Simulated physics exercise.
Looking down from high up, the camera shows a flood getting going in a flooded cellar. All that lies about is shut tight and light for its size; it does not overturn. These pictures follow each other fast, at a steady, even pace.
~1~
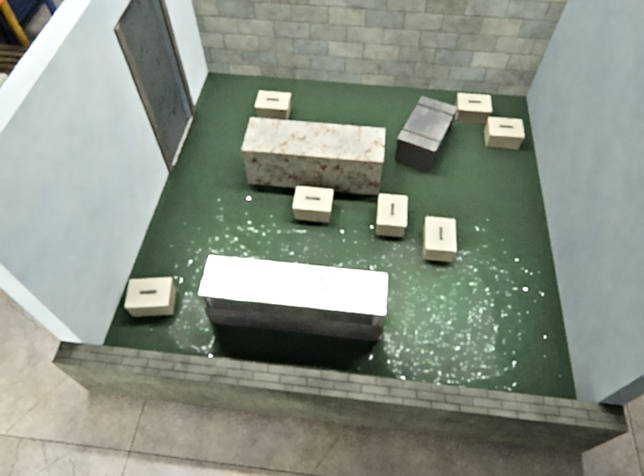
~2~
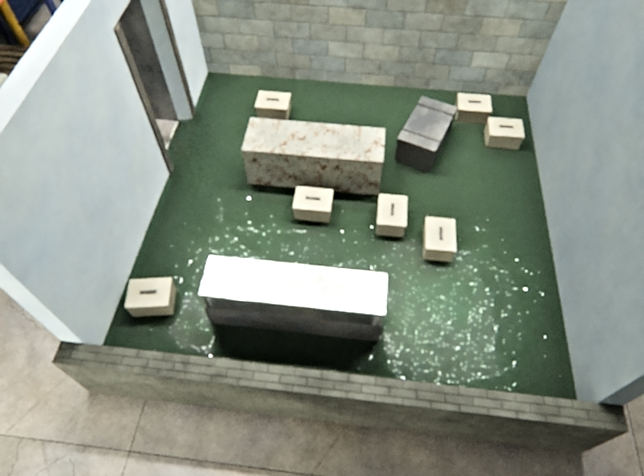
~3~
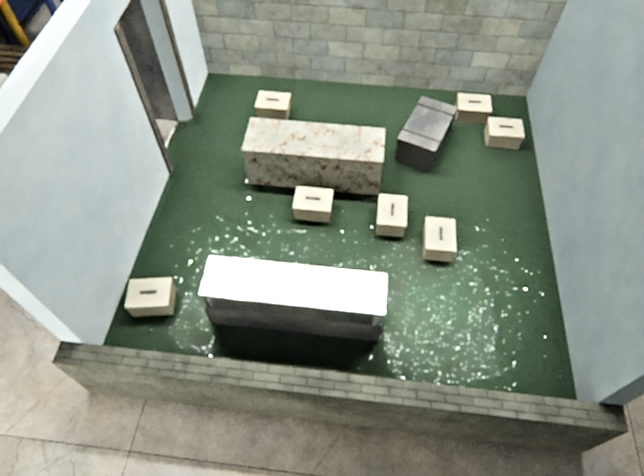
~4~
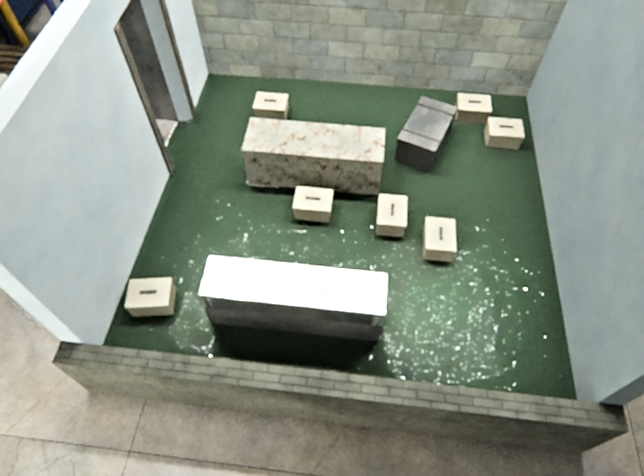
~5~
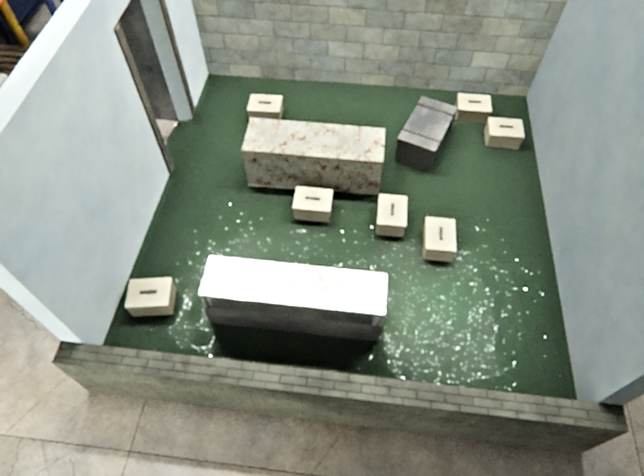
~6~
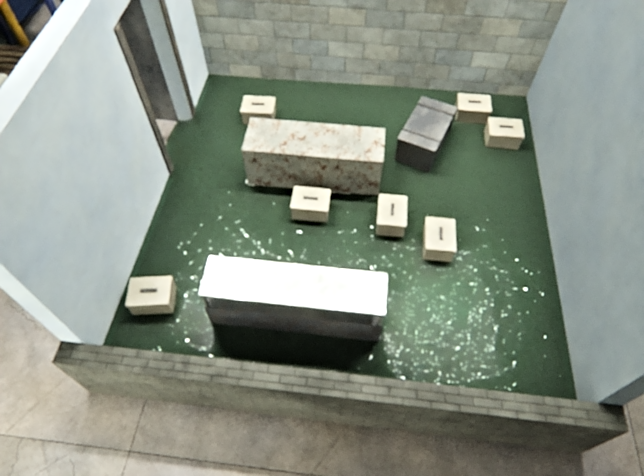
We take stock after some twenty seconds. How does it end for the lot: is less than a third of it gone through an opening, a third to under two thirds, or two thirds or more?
A third to under two thirds of it.
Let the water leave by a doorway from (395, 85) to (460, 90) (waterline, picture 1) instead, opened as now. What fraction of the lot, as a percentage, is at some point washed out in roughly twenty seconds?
Roughly 80 %.
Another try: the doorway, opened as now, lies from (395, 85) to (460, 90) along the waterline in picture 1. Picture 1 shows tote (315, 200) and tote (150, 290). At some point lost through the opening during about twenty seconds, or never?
Taking them one by one, that's still there, then still there.
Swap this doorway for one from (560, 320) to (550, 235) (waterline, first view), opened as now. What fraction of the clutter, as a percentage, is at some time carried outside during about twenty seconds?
60 %.
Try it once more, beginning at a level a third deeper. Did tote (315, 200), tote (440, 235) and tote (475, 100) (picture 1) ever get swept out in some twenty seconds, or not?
Taking them in order: Leaves the room; remains in the room; remains in the room.
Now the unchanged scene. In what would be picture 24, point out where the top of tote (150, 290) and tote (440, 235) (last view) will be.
Around (166, 236) for the first and around (411, 215) for the second.
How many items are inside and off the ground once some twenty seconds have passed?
5.
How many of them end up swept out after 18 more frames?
The number comes to 1.
A moment on, 0 of 8 are out; 8 afloat.
Next, 1 of 8 are out; 7 afloat.
Later, 2 of 8 are out; 6 afloat.
In the end, 3 of 8 are out; 5 afloat.
